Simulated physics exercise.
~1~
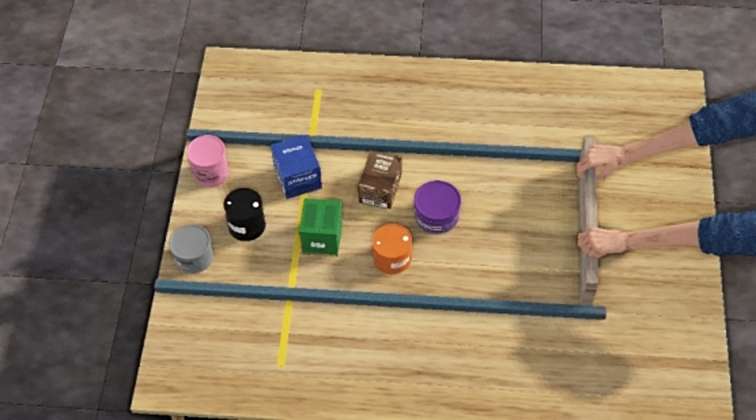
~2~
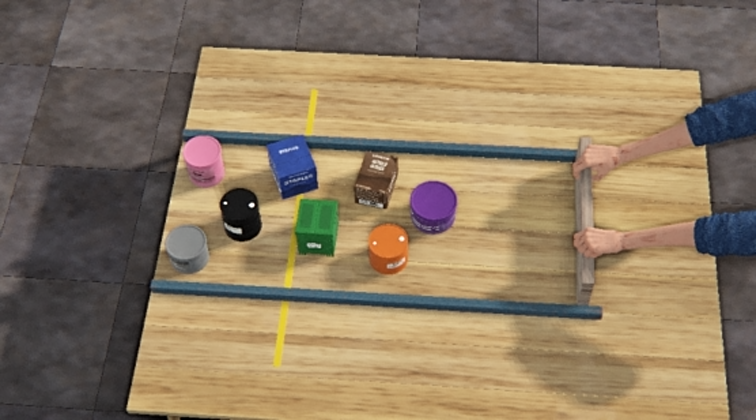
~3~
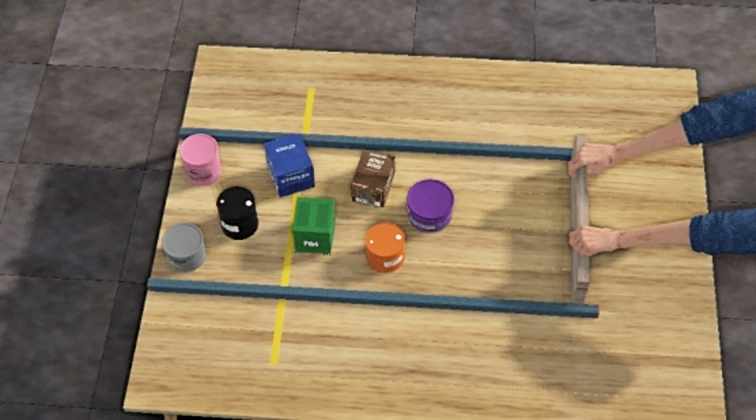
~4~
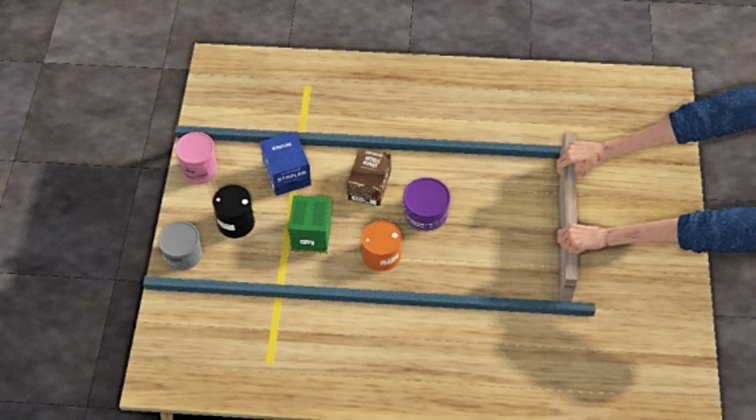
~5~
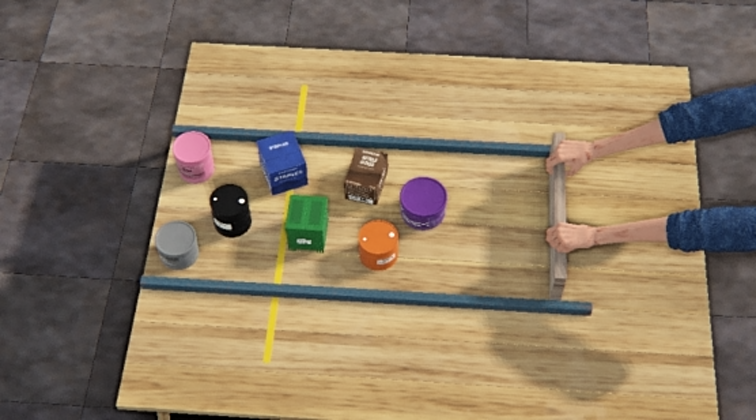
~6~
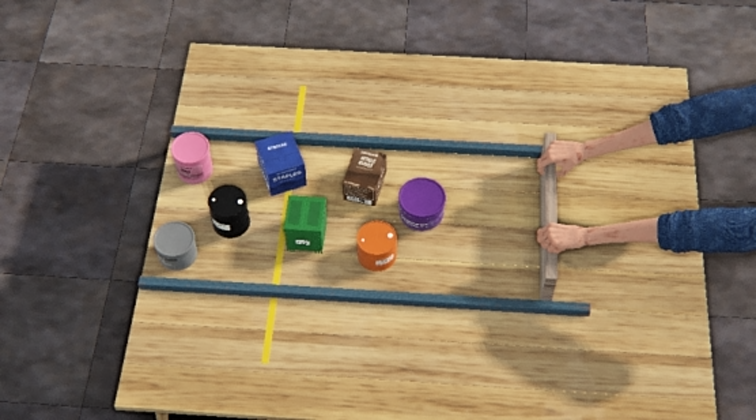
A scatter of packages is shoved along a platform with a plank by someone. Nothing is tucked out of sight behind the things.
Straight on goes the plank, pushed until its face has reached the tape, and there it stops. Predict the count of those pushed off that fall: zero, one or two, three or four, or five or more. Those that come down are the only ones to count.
When it halts, not one of them has come off.
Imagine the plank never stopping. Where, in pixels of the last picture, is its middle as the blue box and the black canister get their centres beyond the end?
The middle is at (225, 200) when it's the blue box, and at (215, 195) when it's the black canister.
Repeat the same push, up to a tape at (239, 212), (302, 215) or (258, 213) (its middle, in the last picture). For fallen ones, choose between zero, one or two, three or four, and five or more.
Taking them in turn, just one or two; none at all; 1 or 2.
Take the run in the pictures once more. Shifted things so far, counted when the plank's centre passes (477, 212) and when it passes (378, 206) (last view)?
I make it 0 at the first spot and 3 at the other.
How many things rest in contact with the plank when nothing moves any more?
It's 3.
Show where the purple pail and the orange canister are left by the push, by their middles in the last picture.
Near (264, 193) and (259, 253).
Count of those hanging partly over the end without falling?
That'd be 0.
A little later, none off yet; grey pail at rest near (176, 246); pink pail at rest near (193, 159); black canister at rest near (229, 212).
When it is over, the number that fall off is zero.
